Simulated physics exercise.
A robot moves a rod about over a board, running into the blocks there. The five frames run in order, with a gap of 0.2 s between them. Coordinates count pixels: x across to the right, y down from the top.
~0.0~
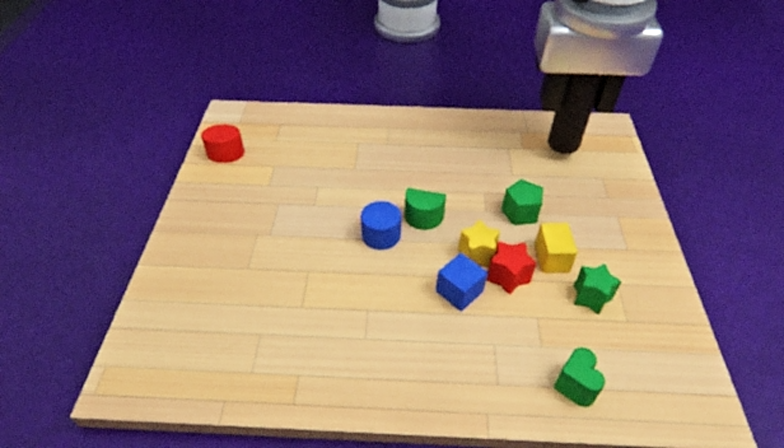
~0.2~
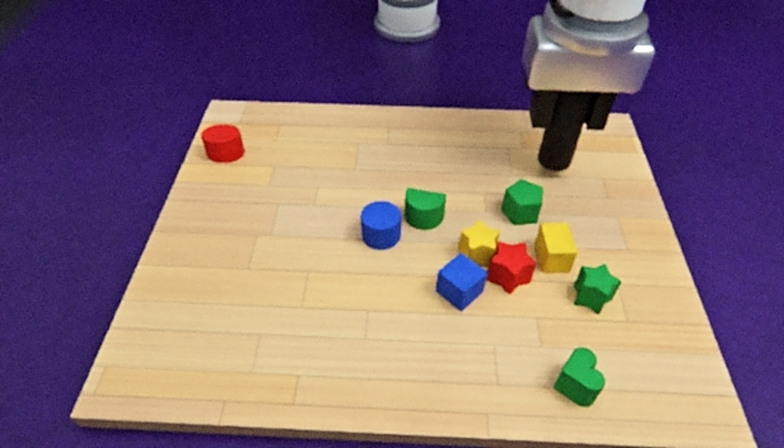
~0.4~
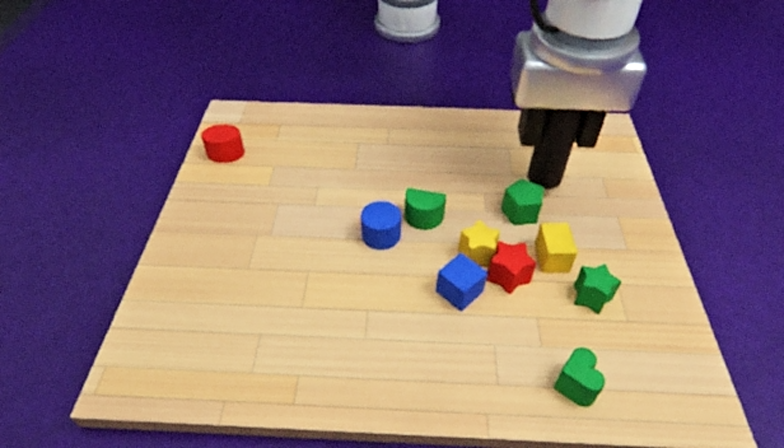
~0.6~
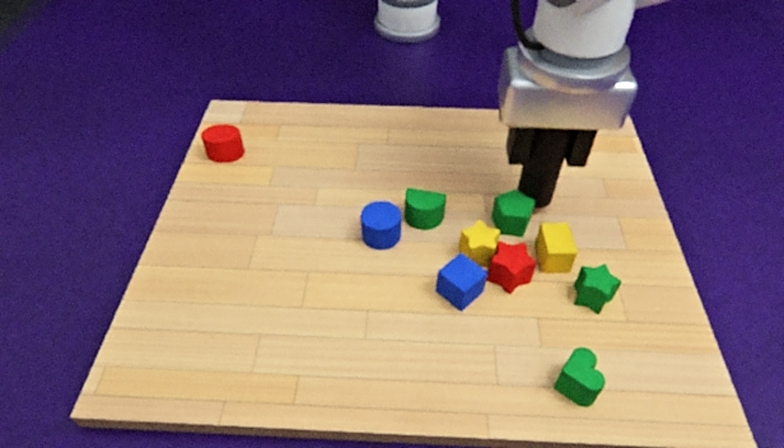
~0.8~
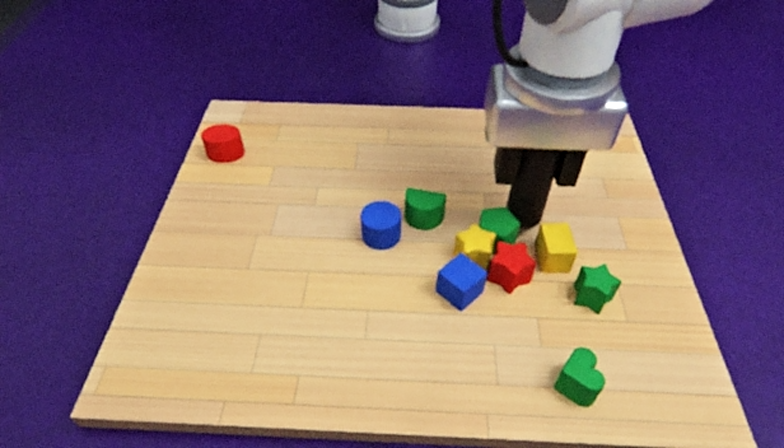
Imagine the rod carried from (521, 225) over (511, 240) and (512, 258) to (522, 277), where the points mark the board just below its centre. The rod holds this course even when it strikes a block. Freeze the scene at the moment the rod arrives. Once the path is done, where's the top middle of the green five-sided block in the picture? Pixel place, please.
The point I'd pick in the picture is (478, 238).
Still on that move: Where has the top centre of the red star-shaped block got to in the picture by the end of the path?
It sits at (511, 282).
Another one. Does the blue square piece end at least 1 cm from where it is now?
I believe so.
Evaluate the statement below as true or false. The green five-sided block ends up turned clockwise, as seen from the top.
That is true.
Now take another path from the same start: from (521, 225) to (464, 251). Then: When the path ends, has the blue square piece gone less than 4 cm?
Yes, that is how it ends up.
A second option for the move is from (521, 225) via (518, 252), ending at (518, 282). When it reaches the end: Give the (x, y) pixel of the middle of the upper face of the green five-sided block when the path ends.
Its top face will be centred at roughly (485, 238).
On the path given first. Halfway along, rod (513, 239); blue square piece (452, 279), turned 40° anticlockwise; yellow star-shaped block (449, 250); green five-sided block (480, 236), turned 20° clockwise; red star-shaped block (513, 260), turned 15° anticlockwise.
At the end, rod (525, 267); blue square piece (450, 280), turned 40° anticlockwise; yellow star-shaped block (445, 250), turned 15° clockwise; green five-sided block (478, 238), turned 25° clockwise; red star-shaped block (511, 282), turned 30° clockwise.
